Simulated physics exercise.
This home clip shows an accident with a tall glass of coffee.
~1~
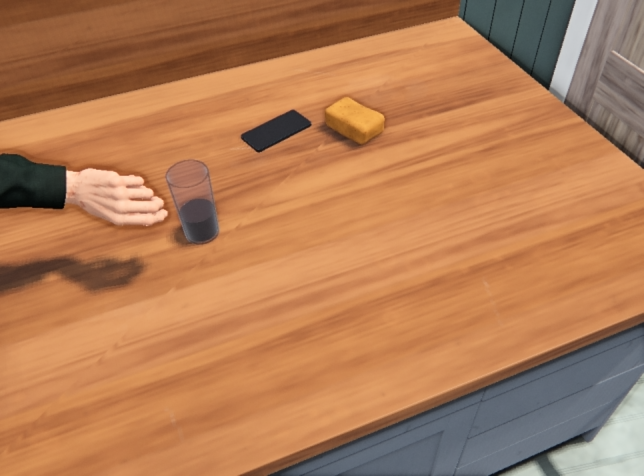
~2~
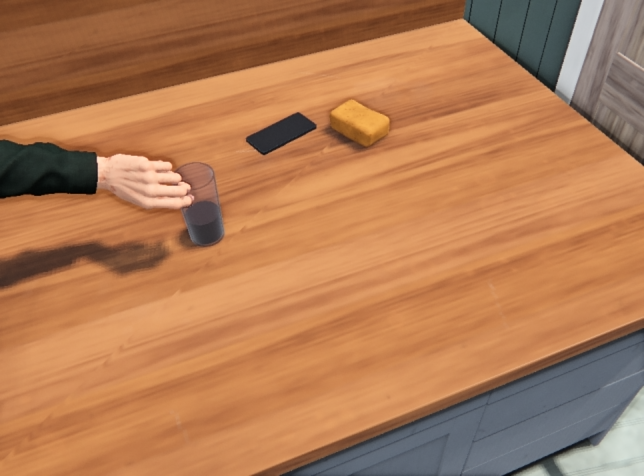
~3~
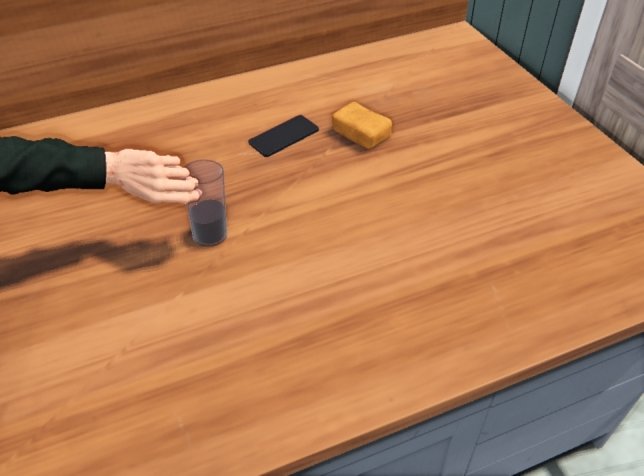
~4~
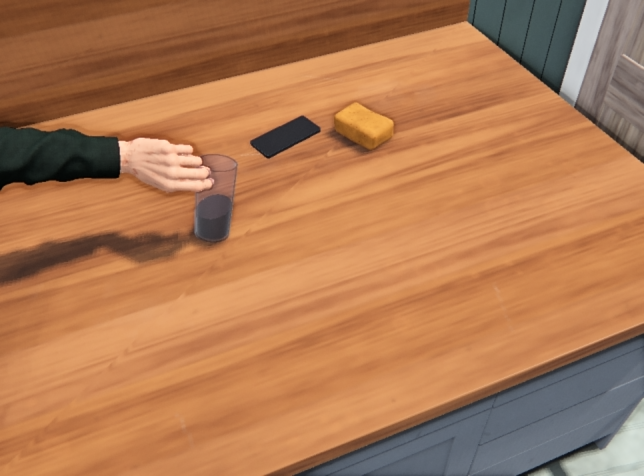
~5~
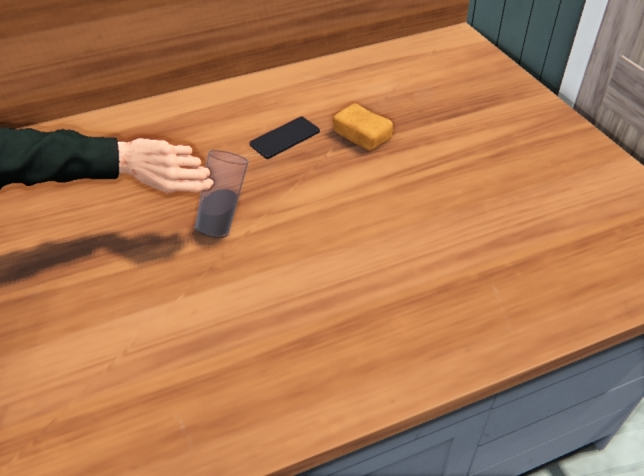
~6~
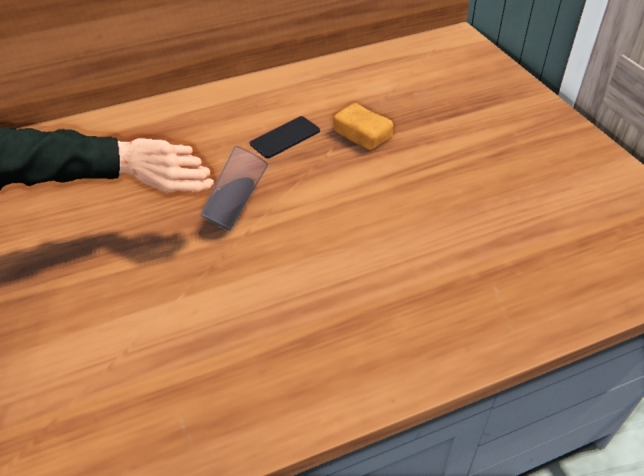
A hand in a dark sleeve reached in from the left across a wooden counter and nudged a glass of dark drink to the right, and the glass tilted over toward a phone and bread roll.
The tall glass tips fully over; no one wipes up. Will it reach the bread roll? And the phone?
As for the bread roll, it meets the spill; as for the phone, it meets the spill.
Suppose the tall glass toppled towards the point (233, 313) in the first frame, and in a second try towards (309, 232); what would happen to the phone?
The first time it avoids the spill, and the next time it avoids the spill.
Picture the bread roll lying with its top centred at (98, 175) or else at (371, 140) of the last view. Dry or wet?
In case one it keeps clear of the spill, and in case two it is hit by the spill.
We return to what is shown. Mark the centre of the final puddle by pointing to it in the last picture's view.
Roughly (337, 156).
Next, the puddle covers about as much as a saucer; the bread roll is in it; the phone is in it.
After that, the puddle covers about as much as a plate; the bread roll is in it; the phone is in it.
Finally, the puddle covers about as much as a tray; the bread roll is in it; the phone is in it.
